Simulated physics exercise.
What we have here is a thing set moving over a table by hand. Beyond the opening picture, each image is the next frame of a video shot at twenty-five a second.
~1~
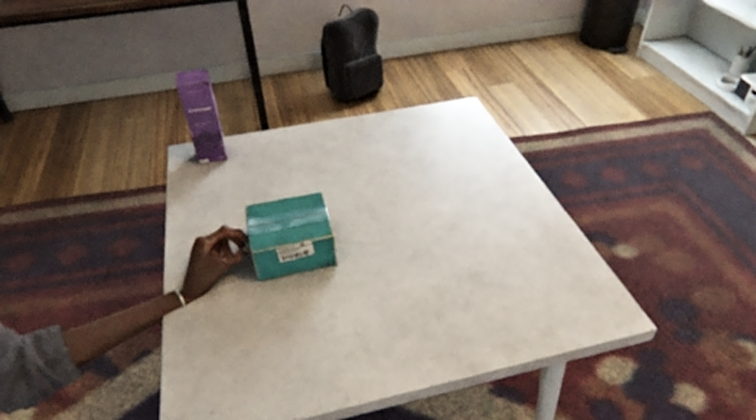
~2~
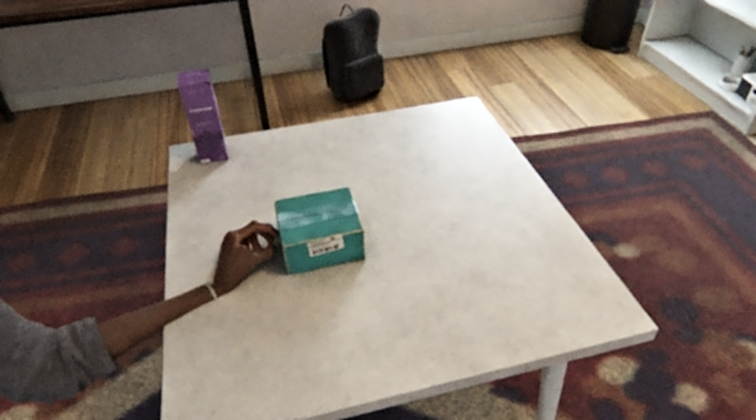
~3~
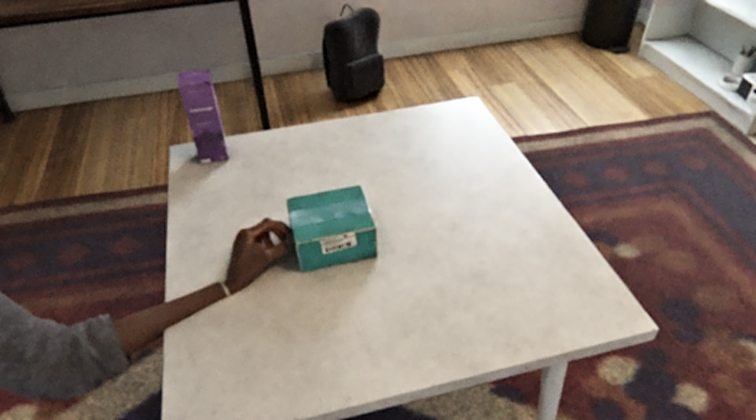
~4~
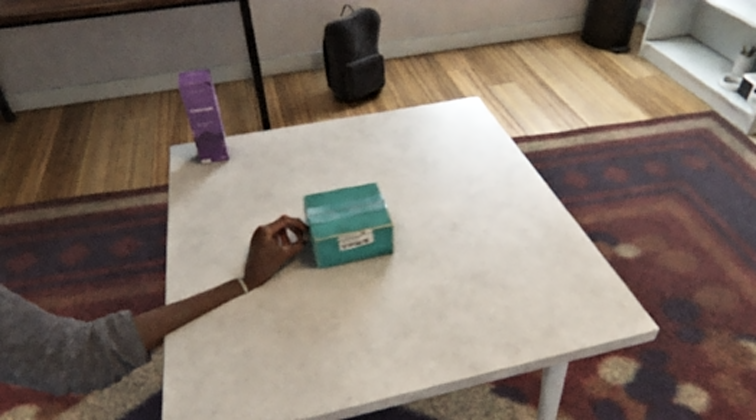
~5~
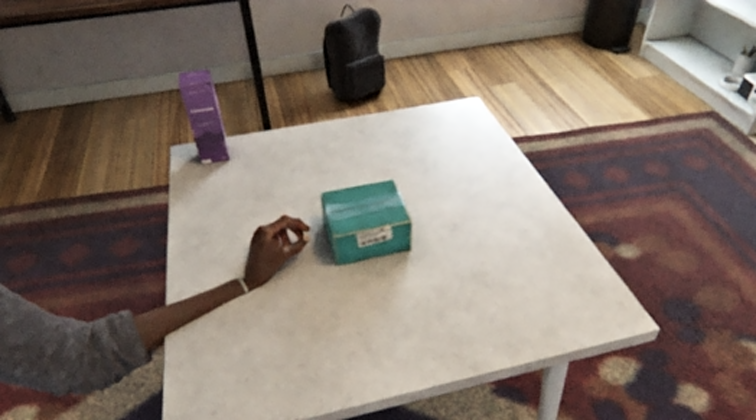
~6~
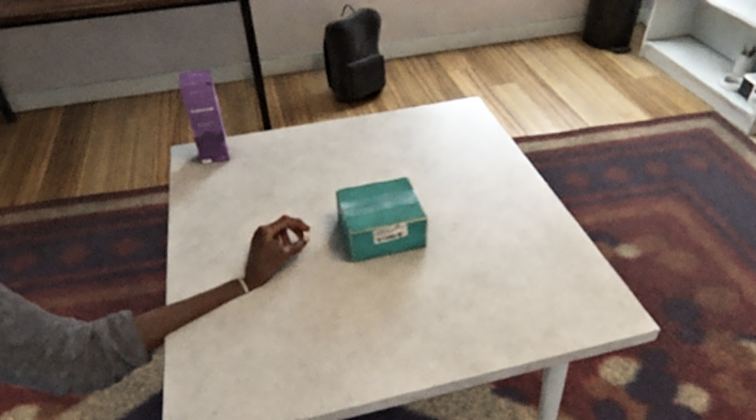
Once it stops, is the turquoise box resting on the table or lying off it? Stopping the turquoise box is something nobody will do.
Inside the rim.
Then, 0.10 s after the last picture, turquoise box slid about its own width near (408, 213).
Then, 0.20 s after the last picture, turquoise box slid about its own width near (421, 210).
At rest, moved from the start, turquoise box. Seen from the same camera at the end, turquoise box near (423, 210).
